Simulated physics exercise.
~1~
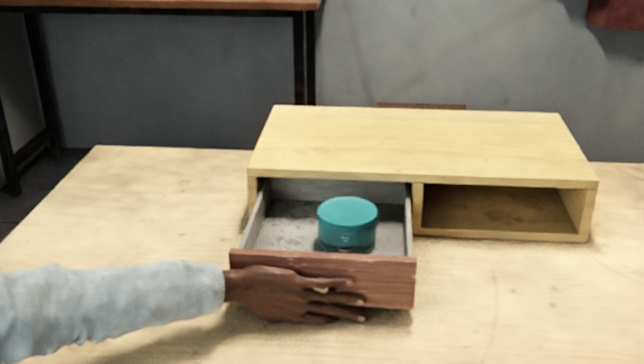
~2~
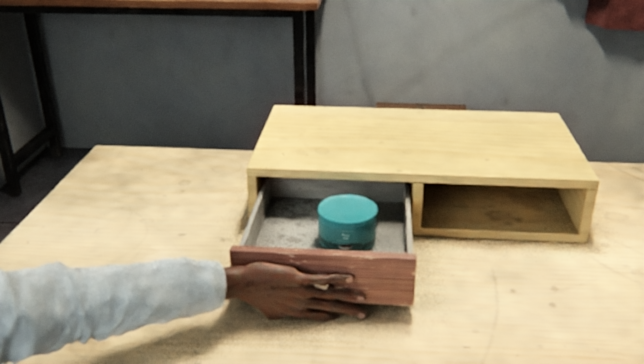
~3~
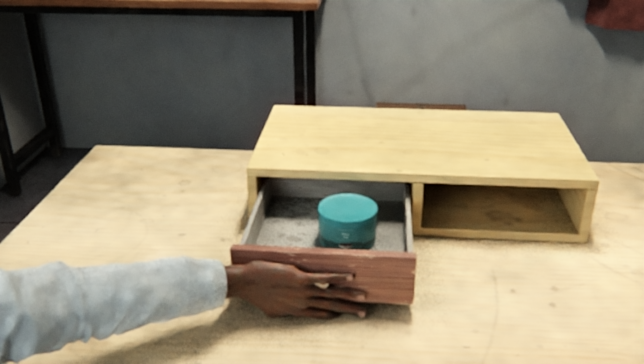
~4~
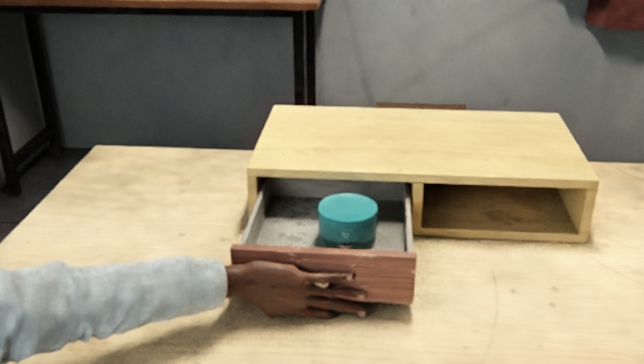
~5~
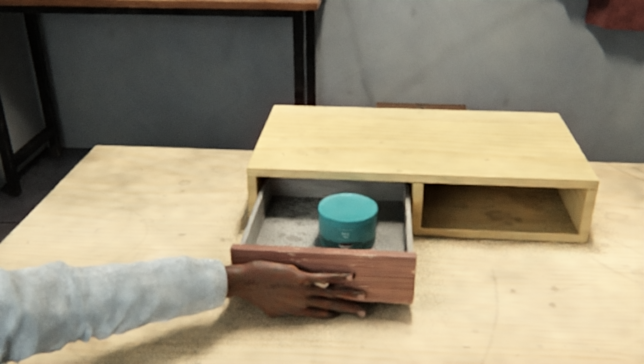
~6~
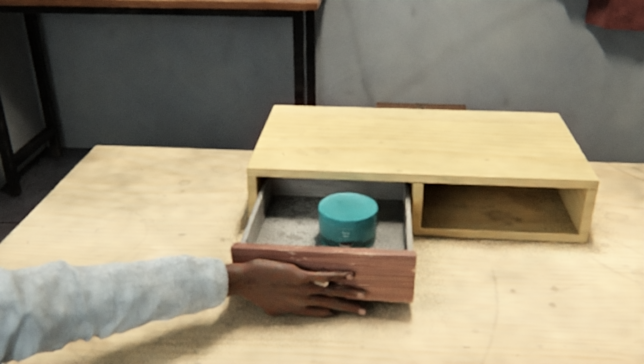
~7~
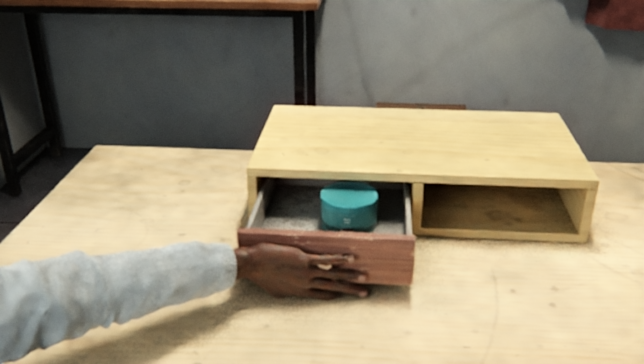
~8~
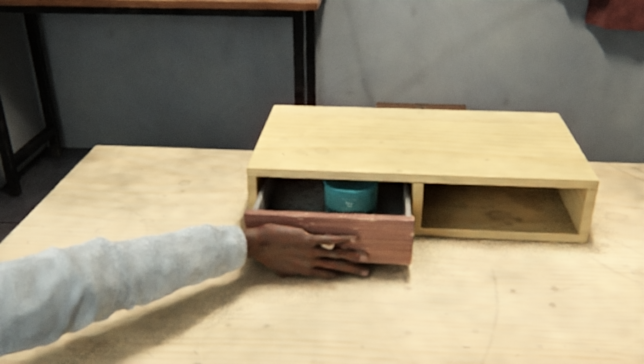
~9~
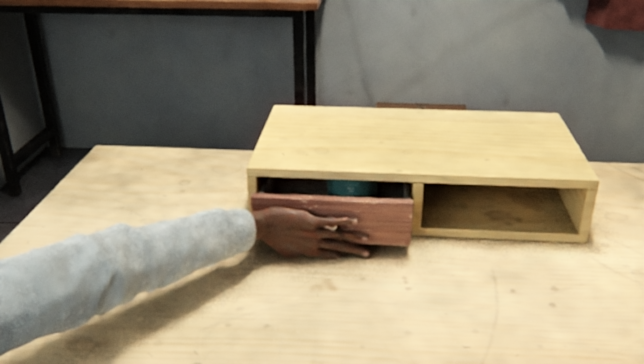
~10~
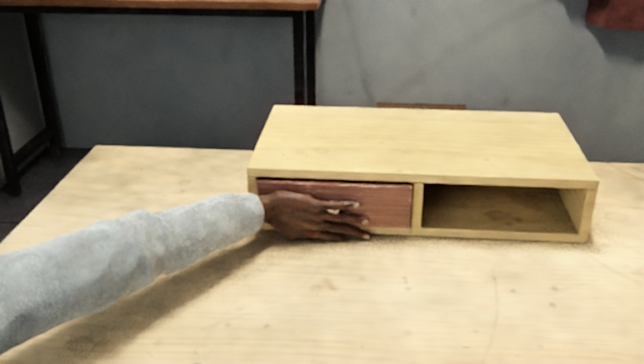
On a wooden table, a hand pushes an open drawer holding a turquoise tub fully shut.
